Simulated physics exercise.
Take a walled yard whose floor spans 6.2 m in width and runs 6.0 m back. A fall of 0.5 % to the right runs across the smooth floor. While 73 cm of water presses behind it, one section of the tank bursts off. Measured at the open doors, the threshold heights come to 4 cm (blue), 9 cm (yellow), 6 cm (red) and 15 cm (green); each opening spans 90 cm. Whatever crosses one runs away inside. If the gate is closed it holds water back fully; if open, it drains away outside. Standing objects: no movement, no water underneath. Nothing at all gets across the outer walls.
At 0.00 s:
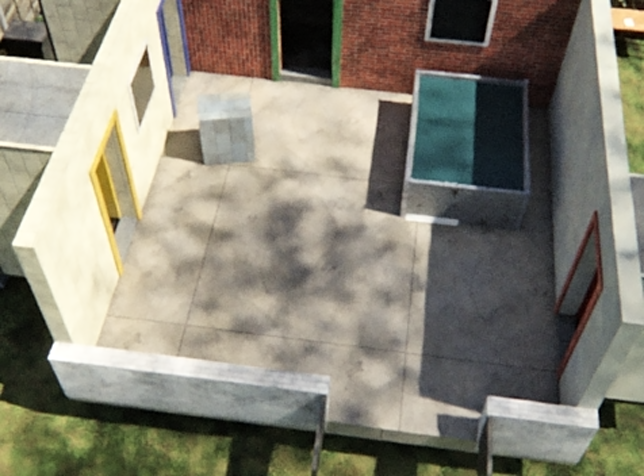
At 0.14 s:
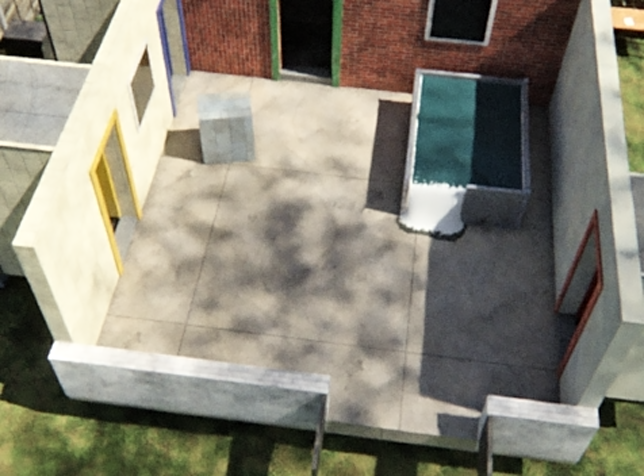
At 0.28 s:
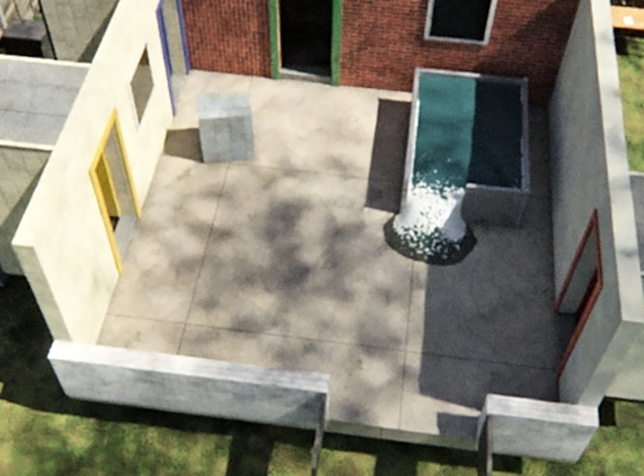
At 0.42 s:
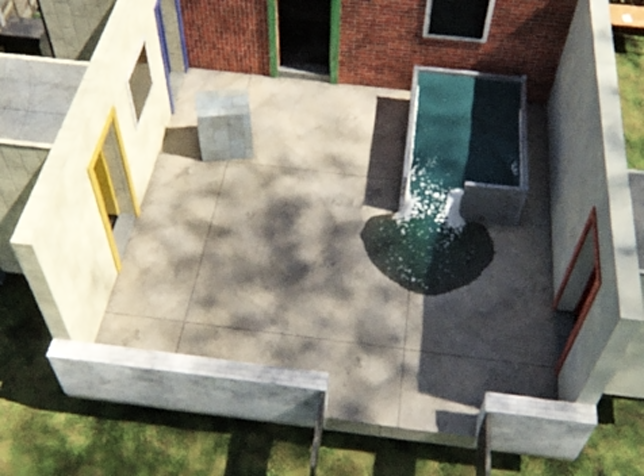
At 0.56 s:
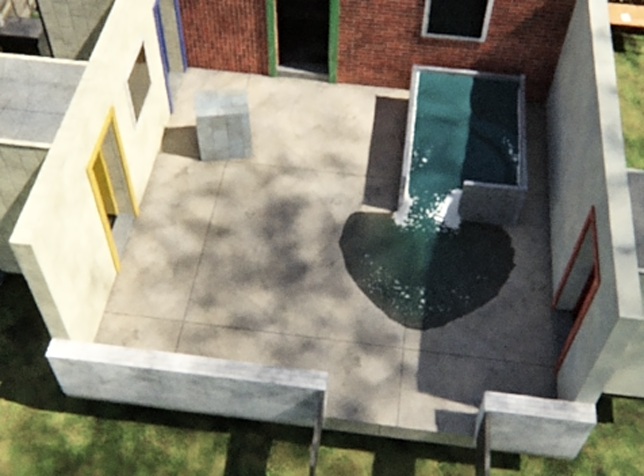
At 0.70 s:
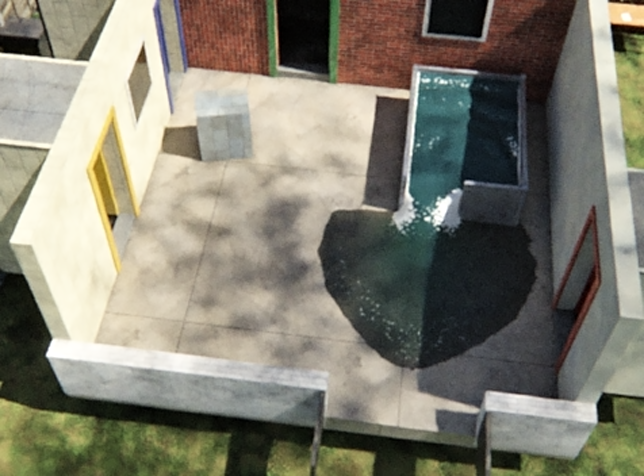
Water bursts from the front of a raised tank and spreads across a walled concrete yard.
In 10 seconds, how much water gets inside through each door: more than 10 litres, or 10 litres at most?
In order: The blue door lets in less than the cap; the yellow door lets in less than the cap; the red door lets in more than the cap; the green door lets in less than the cap.
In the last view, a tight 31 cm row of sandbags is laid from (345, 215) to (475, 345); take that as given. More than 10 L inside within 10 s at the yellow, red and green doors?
Moved that way: Yellow holds, red breaches it, green holds.
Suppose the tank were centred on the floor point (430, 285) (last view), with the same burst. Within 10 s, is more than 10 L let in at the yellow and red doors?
Then: Yellow not over, red below.
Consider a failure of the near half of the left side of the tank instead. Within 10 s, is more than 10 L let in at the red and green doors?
Red beyond, green short.
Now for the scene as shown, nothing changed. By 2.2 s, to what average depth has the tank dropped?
The mean depth is around 44 cm.
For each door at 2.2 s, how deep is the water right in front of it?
Door by door, in cm: Blue reads 0, yellow reads 0, red reads 10, green reads 0.
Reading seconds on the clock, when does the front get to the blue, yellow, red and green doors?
Arrival times: Blue 5.5 seconds, yellow 3.4 seconds, red 1.0 seconds, green 8.0 seconds.
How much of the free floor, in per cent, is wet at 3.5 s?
Close to 50 in a hundred parts are wet.
After 1.4 s water covers 35 % of the floor and is deepest (36 cm) near (417, 223); blue door not reached, yellow door not reached, red door 8 cm at the sill, 0 L in, green door not reached.
After 2.2 s water covers 45 % of the floor and is deepest (30 cm) near (559, 429); blue door not reached, yellow door not reached, red door 10 cm at the sill, 1 L in, green door not reached.
After 3.5 s water covers 50 % of the floor and is deepest (22 cm) near (417, 223); blue door not reached, yellow door 3 cm at the sill, 0 L in, red door 11 cm at the sill, 14 L in, green door not reached.
After 6.0 s water covers 70 % of the floor and is deepest (14 cm) near (417, 223); blue door 3 cm at the sill, 0 L in, yellow door 5 cm at the sill, 0 L in, red door 7 cm at the sill, 38 L in, green door not reached.
After 10.0 s water covers 95 % of the floor and is deepest (8 cm) near (417, 223); blue door 4 cm at the sill, 2 L in, yellow door 3 cm at the sill, 0 L in, red door 5 cm at the sill, 44 L in, green door 2 cm at the sill, 0 L in.
